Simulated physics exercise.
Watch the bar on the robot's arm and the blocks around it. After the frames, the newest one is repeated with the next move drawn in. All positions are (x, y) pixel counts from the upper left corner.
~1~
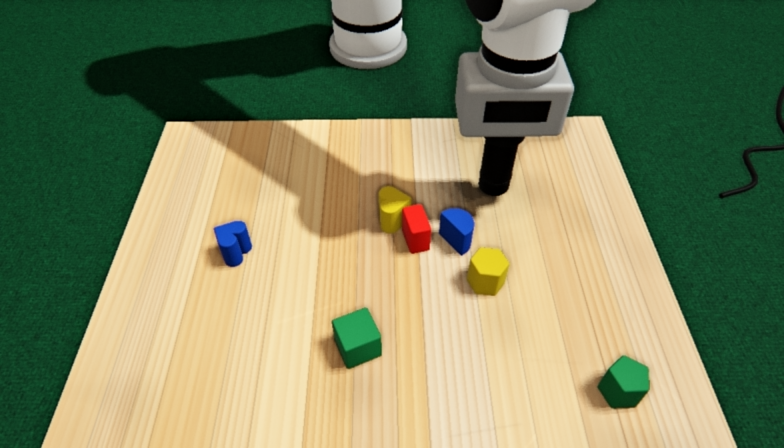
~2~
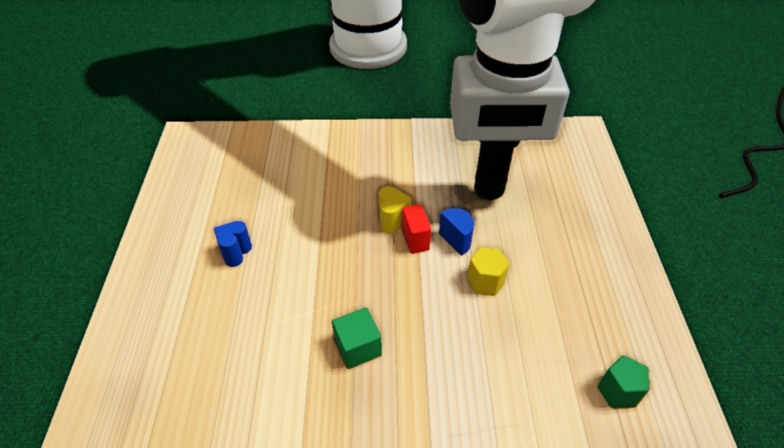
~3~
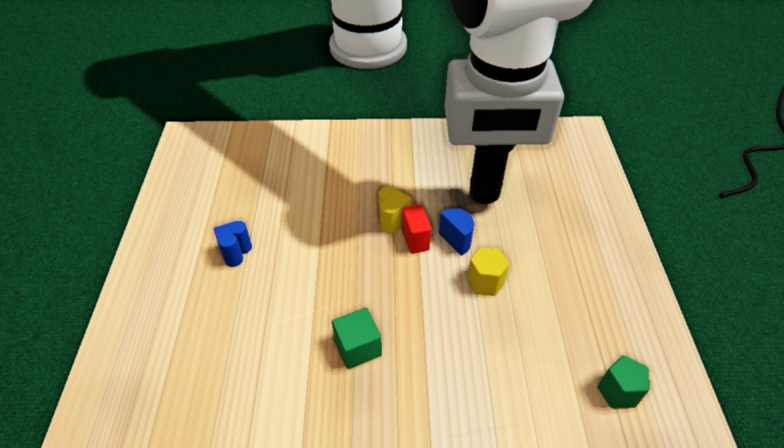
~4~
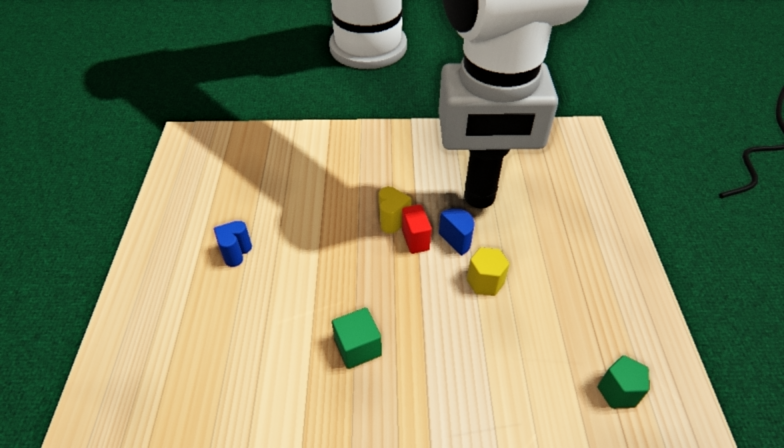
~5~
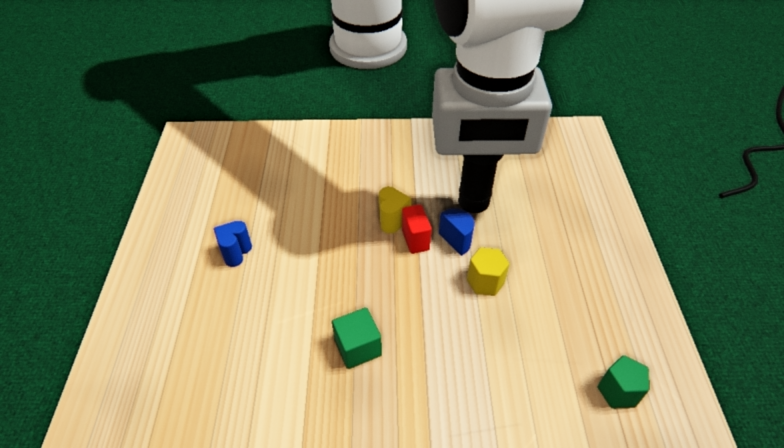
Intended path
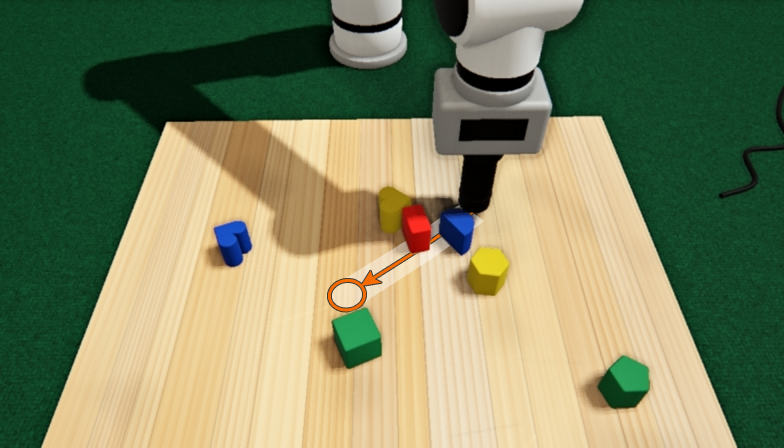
A robot arm slowly moved its black bar down and slightly left toward the blue half-round block, while the red, yellow, green and blue blocks on the wooden table all stayed still.
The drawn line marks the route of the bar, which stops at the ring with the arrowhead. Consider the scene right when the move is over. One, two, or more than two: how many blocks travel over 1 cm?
The push will move two blocks.
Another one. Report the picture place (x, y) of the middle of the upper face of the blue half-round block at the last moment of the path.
Located at (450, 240).
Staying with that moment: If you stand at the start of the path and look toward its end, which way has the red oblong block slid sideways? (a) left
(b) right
The answer is b.
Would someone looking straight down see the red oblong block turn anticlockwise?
No - that is not the case.
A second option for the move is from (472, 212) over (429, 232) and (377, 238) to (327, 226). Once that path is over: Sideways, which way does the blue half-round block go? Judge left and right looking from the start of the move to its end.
That block drifts left.
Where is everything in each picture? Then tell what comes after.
Bar's lower end at (493, 186); green four-sided block at (356, 328); yellow heart block at (392, 198); red oblong block at (417, 218); blue half-round block at (460, 219), in the first picture.
Bar at (489, 190); blocks still, in the second picture.
Bar at (485, 194); blocks still, in the third picture.
Bar at (479, 198); blocks still, in the fourth picture.
Bar at (474, 203); green four-sided block at (356, 328); yellow heart block at (392, 198); red oblong block at (417, 218); blue half-round block at (460, 219), in the fifth picture.
Drawn move, in a line from (472, 212) to (347, 295).
The first path, step by step. One third of the way, bar at (435, 230); red oblong block at (409, 220), turned 15° clockwise; blue half-round block at (451, 239), turned 80° anticlockwise.
Two thirds of the way, bar at (392, 257); yellow heart block at (388, 198), turned 20° clockwise; red oblong block at (379, 225), turned 65° clockwise; blue half-round block at (450, 240), turned 85° anticlockwise.
At the end, bar at (346, 286); green four-sided block still; yellow heart block at (388, 198), turned 20° clockwise; red oblong block at (379, 225), turned 65° clockwise; blue half-round block at (450, 240), turned 85° anticlockwise.
